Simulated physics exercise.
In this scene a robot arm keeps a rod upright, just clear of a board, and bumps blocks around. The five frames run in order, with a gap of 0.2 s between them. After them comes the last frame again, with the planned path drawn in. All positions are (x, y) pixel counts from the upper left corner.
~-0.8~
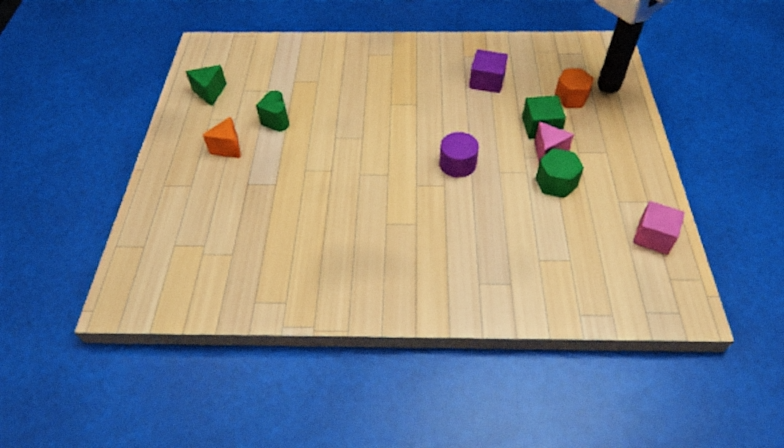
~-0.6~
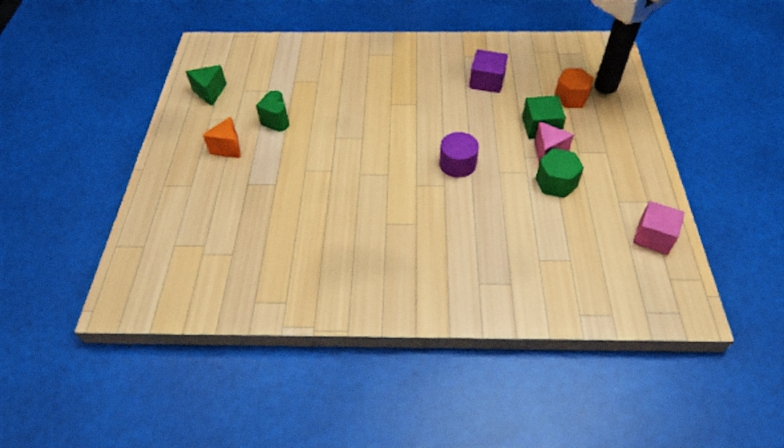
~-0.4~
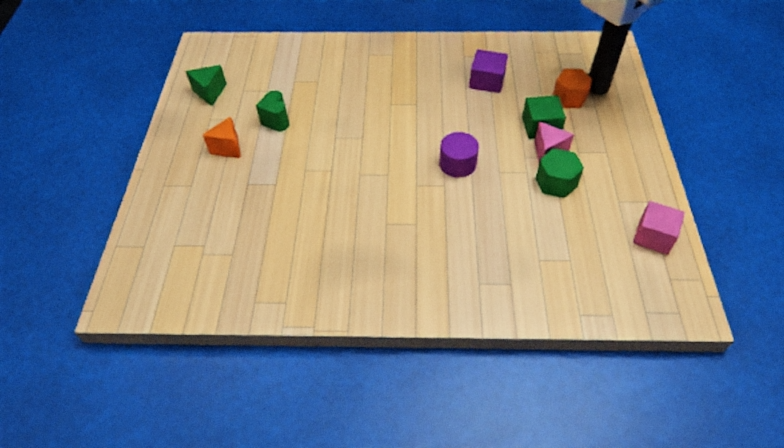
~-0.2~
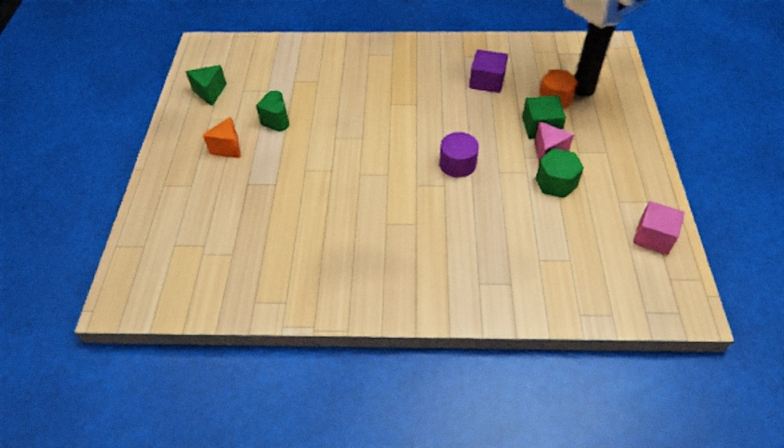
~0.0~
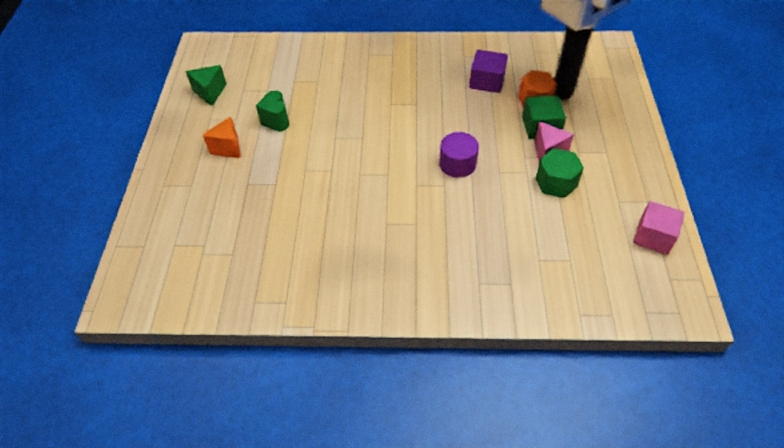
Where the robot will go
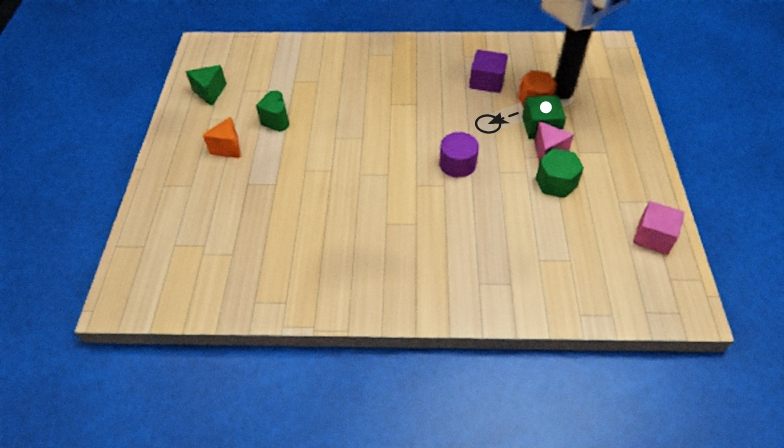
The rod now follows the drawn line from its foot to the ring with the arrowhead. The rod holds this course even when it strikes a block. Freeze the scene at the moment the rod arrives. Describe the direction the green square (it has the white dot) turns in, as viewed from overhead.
Rotates counter-clockwise.
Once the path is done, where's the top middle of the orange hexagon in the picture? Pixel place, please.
At pixel (488, 84).
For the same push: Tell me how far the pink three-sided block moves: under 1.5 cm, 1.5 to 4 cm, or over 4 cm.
That one ends up within 1.5 cm of where it is now.
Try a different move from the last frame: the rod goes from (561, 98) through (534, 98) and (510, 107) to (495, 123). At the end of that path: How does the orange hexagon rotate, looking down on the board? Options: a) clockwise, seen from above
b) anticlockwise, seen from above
Choice a: Clockwise, seen from above.
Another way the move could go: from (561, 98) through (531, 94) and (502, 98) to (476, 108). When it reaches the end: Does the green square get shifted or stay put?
Right where it was.
The drawn path runs straight from (561, 98) to (488, 124); the dot is on the green square.
On the path given first. One third of the way, rod at (539, 101); orange hexagon at (514, 83), turned 35° clockwise.
Two thirds of the way, rod at (514, 110); orange hexagon at (491, 84), turned 65° clockwise; green square at (541, 111), turned 20° anticlockwise; pink three-sided block at (555, 138).
At the end, rod at (489, 119); purple square not moved; orange hexagon at (488, 84), turned 75° clockwise; green square at (541, 111), turned 20° anticlockwise; pink three-sided block at (555, 138).
